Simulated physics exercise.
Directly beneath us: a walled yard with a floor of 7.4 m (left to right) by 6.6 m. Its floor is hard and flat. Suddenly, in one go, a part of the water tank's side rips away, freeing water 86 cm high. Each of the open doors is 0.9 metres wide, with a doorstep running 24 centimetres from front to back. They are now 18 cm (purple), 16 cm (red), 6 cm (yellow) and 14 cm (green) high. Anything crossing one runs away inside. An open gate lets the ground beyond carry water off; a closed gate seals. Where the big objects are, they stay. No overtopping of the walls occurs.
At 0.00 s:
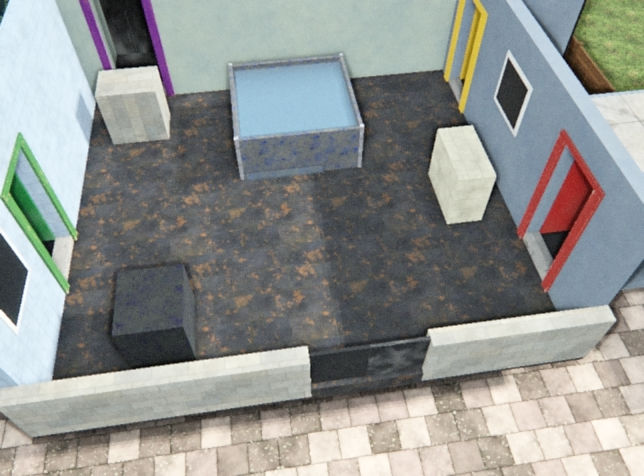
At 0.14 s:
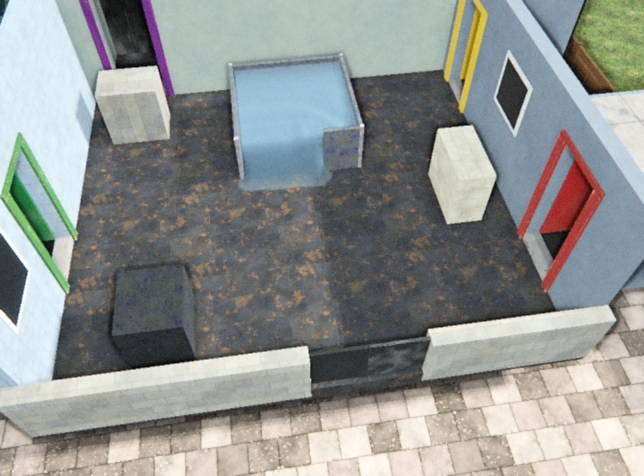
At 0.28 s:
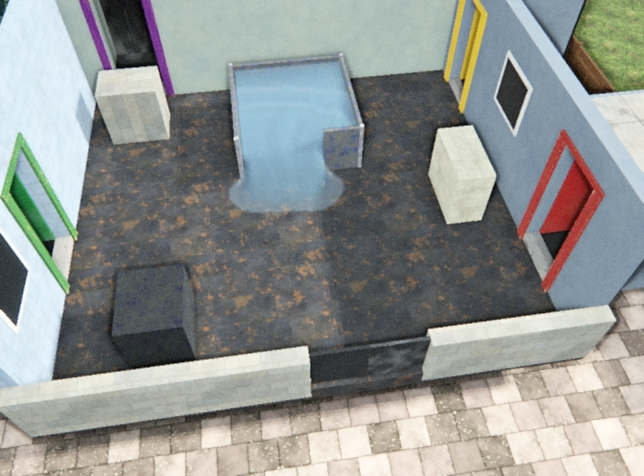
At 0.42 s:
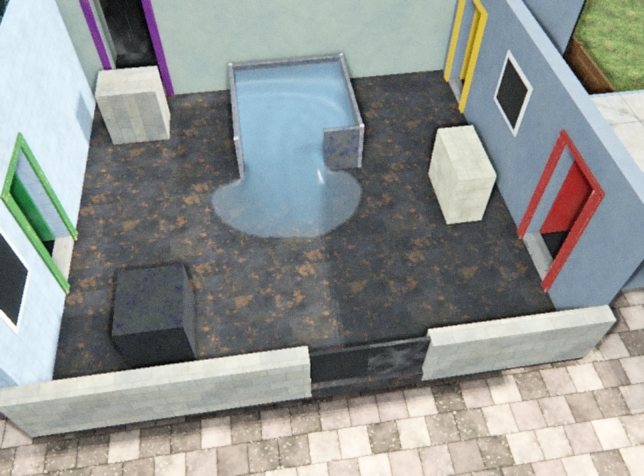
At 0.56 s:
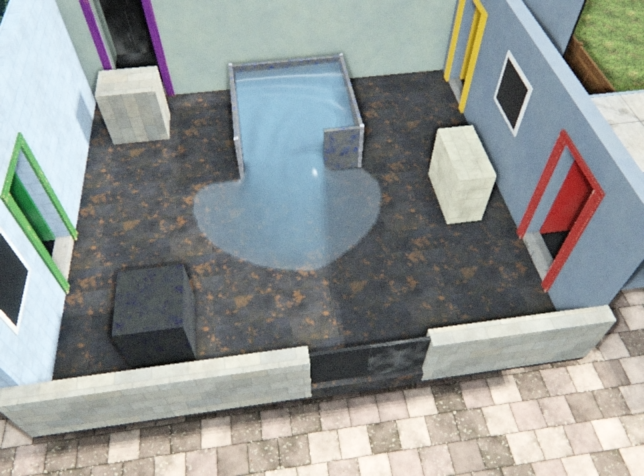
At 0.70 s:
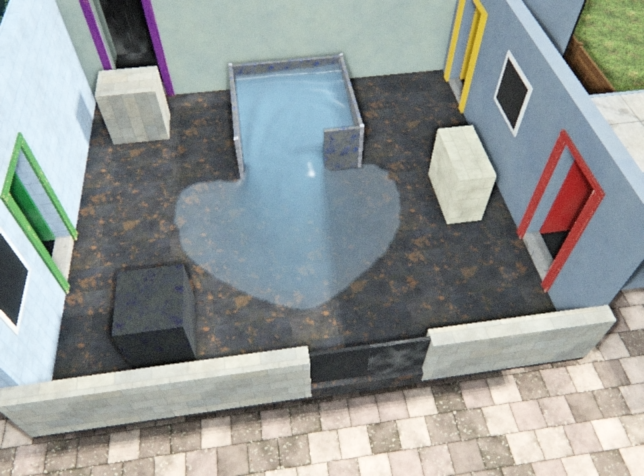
A walled yard with a dark, rust-flecked floor is seen from high above, a blue water tank against its pale back wall. Purple and green doorways stand on the left, yellow and red on the right, with two pale blocks and one dark block on the floor. The tank's front side breaks open and water pours out, spreading forward in a widening, rounded sheet while the camera stays still.
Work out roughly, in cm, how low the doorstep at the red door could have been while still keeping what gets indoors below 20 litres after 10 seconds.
No lower than about 15 cm.
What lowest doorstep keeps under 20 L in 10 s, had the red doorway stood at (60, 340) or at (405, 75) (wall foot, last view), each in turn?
In turn: About 21 cm, about 10.5 cm.
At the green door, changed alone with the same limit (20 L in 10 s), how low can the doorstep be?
Roughly 11.5 cm at the green door.
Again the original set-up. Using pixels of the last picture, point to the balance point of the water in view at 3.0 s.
I'd put it close to (289, 241).
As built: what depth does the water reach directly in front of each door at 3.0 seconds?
Depth (cm): Purple 0 / red 9 / yellow 0 / green 12.
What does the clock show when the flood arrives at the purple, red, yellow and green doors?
For purple it's 6.0 s, for red 2.6 s, for yellow 5.0 s, and for green 2.2 s.
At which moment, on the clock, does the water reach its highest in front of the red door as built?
At about 5.0 s.
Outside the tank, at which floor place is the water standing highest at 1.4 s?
(274, 181).
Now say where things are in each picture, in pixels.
In the first picture, the water tank at (293, 98) is whole and still, 86 cm deep; the red door at (553, 221) is dry.
In the second picture, water pours out at (283, 159) and has run 0.4 m, to (312, 184); about 11 cm deep outside, 86 cm at the back.
In the third picture, the front is at (299, 208), 0.9 m from the gap at (283, 161); 1.4 m2 of floor is wet, 86 cm left at the back.
In the fourth picture, water pours out at (283, 163) and has run 1.5 m, to (310, 234); about 12 cm deep outside, 84 cm at the back.
In the fifth picture, water pours out at (283, 164) and has run 2.2 m, to (305, 267); about 8 cm deep outside, 75 cm at the back.
In the sixth picture, water pours out at (283, 164) and has run 2.8 m, to (299, 304); about 6 cm deep outside, 73 cm at the back; 2.3 m in a straight line remain to the red door at (553, 221).
After 1.4 s water covers 40 % of the floor, deepest (44 cm) near (274, 181); it has not reached the red door.
After 3.0 s water covers 50 % of the floor, deepest (37 cm) near (568, 336); 9 cm at the red door, 0 litres in over its 16 cm doorstep.
After 10.0 s water covers 100 % of the floor, deepest (16 cm) near (321, 84); 12 cm at the red door, 14 litres in over its 16 cm doorstep.
At the red door as built, the water arrived by 2.6 s and peaked near 19 cm at 5.2 s.
Run again over the same 10 s with other heights there, 46 litres in over 13 cm, 6 litres over 17.5 cm. The limit of 20 litres is kept from about 15 cm up.
